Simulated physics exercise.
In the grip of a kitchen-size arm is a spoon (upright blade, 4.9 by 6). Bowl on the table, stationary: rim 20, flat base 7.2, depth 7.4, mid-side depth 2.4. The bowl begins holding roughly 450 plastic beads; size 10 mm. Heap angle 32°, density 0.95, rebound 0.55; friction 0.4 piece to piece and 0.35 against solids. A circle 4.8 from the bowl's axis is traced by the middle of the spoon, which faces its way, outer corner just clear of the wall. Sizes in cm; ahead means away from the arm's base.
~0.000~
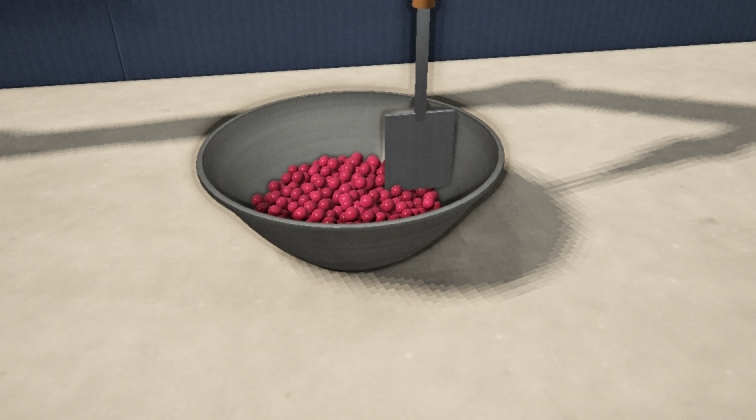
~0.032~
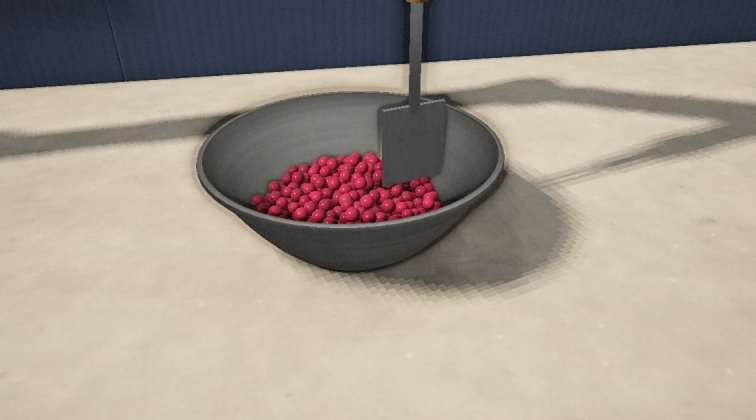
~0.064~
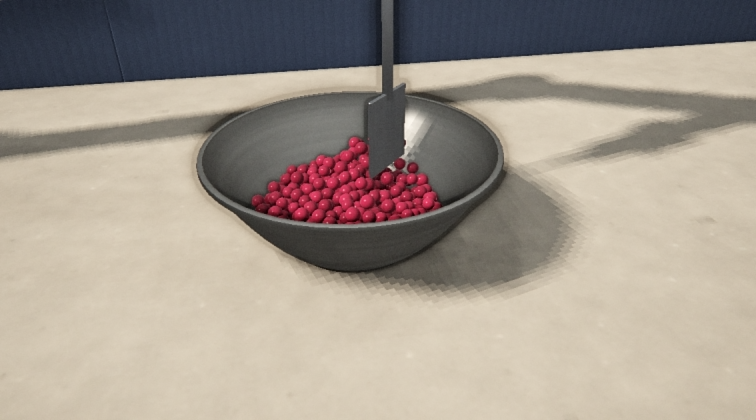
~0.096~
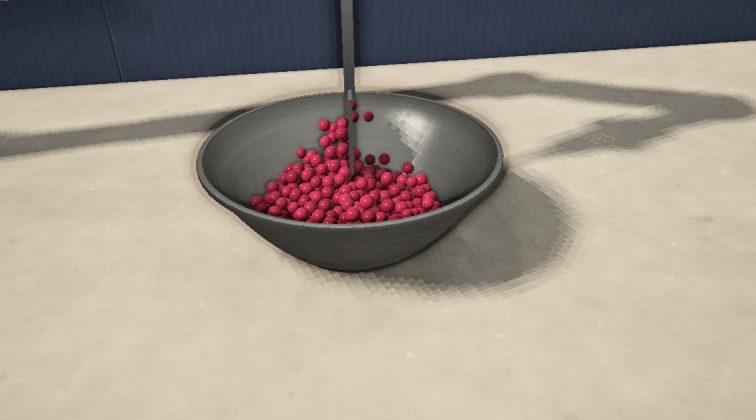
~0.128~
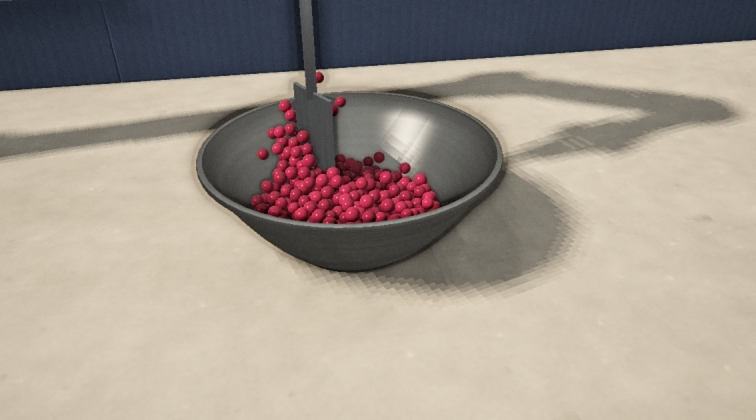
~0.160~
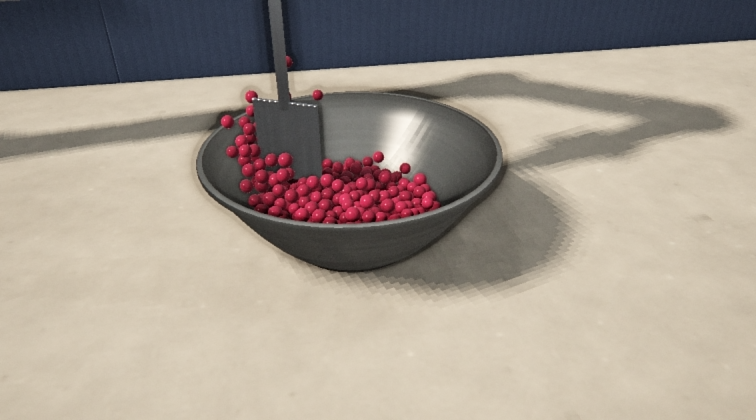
A flat metal spatula sweeping from right to left through red beads in a grey bowl, turning and pushing some up the side.
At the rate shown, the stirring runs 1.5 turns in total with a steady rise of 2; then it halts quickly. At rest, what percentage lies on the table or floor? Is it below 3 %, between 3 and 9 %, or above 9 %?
Between 3 and 9 %.
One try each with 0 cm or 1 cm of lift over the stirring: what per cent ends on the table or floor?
Around 25 percent, then 15 percent.
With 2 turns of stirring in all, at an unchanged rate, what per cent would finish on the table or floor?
10 %.
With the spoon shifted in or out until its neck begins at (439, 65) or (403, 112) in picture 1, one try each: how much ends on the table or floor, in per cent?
Close to 0 per cent for the first and close to 15 per cent for the second.
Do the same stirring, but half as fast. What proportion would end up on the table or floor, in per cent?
Then roughly 0 per cent.
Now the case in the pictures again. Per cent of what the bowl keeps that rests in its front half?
I'd put it at roughly 55 per cent.
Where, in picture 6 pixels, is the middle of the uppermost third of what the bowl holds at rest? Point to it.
Centre of top third: Approx. (350, 208).
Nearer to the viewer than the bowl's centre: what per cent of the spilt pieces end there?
Close to 70 percent, I reckon.
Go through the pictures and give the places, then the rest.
In the first frame, the spoon neck at (421, 91), 0° round; upper third of the load around (346, 197), from x 260 to 435, top at y 160; 452 in the bowl.
In the second frame, the spoon neck at (415, 84), 14° round; upper third of the load around (347, 196), from x 260 to 435, top at y 160.
In the third frame, the spoon neck at (388, 73), 47° round; upper third of the load around (347, 196), from x 260 to 435, top at y 130.
In the fourth frame, the spoon neck at (349, 68), 82° round; upper third of the load around (337, 194), from x 260 to 435, top at y 105.
In the fifth frame, the spoon neck at (310, 71), 117° round; upper third of the load around (319, 196), from x 260 to 435, top at y 80.
In the sixth frame, the spoon neck at (282, 81), 151° round; upper third of the load around (314, 196), from x 230 to 435, top at y 60; 451 in the bowl, 1 in flight or on the tool.
After 0.30 s, 298° round, highest piece 11 above the table; 435 in the bowl, 2 on the table or floor, 15 in flight or on the tool.
After 0.43 s, 85° round, highest piece 8 above the table; 431 in the bowl, 18 on the table or floor, 3 in flight or on the tool.
After 0.70 s, 180° round, highest piece 5 above the table; 431 in the bowl, 21 on the table or floor.
After 1.40 s, 180° round, highest piece 5 above the table; 431 in the bowl, 21 on the table or floor.
In the end, 431 in the bowl, 21 on the table or floor. That is 5 % on the table or floor.
